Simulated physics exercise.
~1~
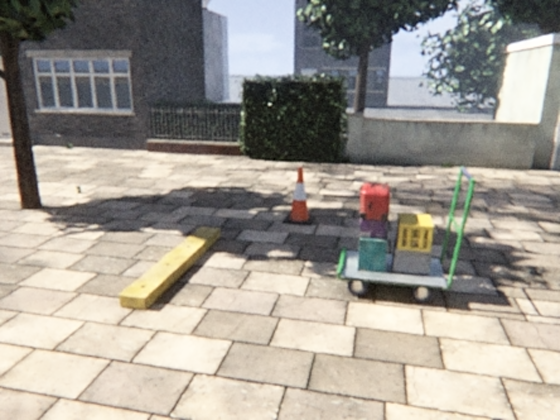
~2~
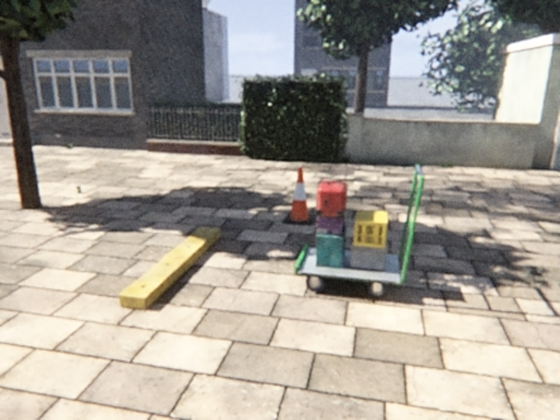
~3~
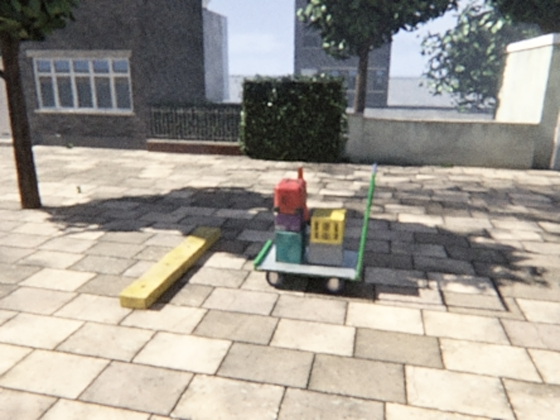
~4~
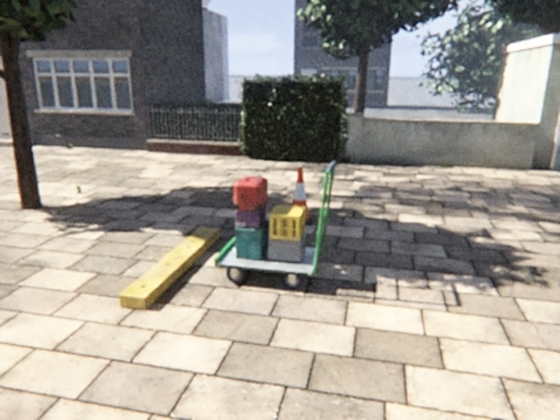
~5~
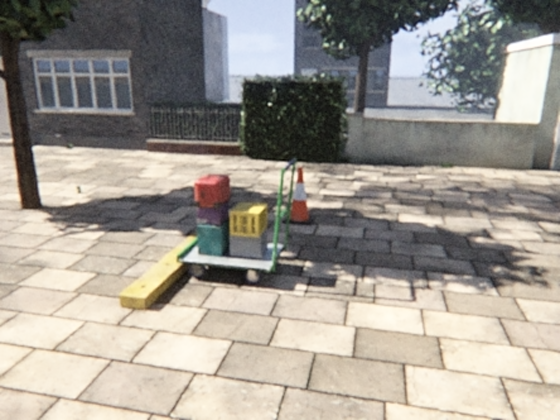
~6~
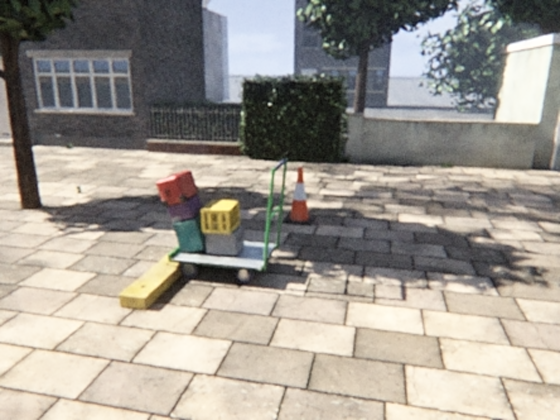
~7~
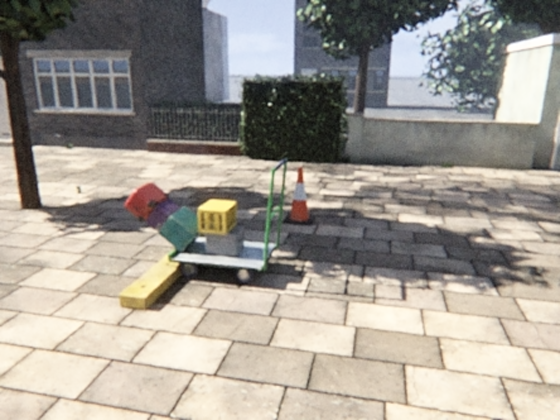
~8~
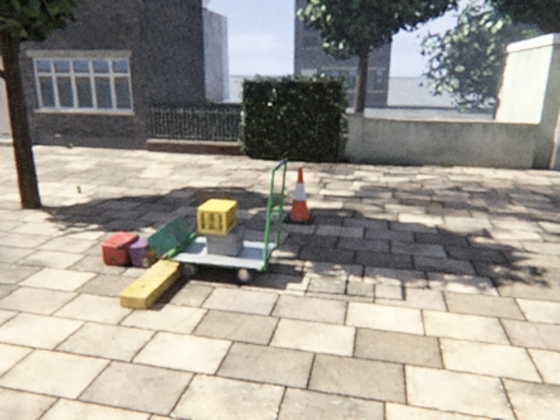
A green-handled platform trolley stacked with boxes rolls left across a sunlit paved yard, seen from a fixed, slightly raised viewpoint. A red case sits atop purple and teal boxes at its front, with a yellow crate on a grey box behind. A yellow beam lies ahead, and an orange-and-white cone stands near a hedge and walls. The trolley reaches the beam and stops abruptly. The front stack tips forward over it, while the yellow and grey pieces stay aboard. Finally, the red and purple pieces lie on the paving beyond the beam, with the teal box tilted beside the trolley's front.
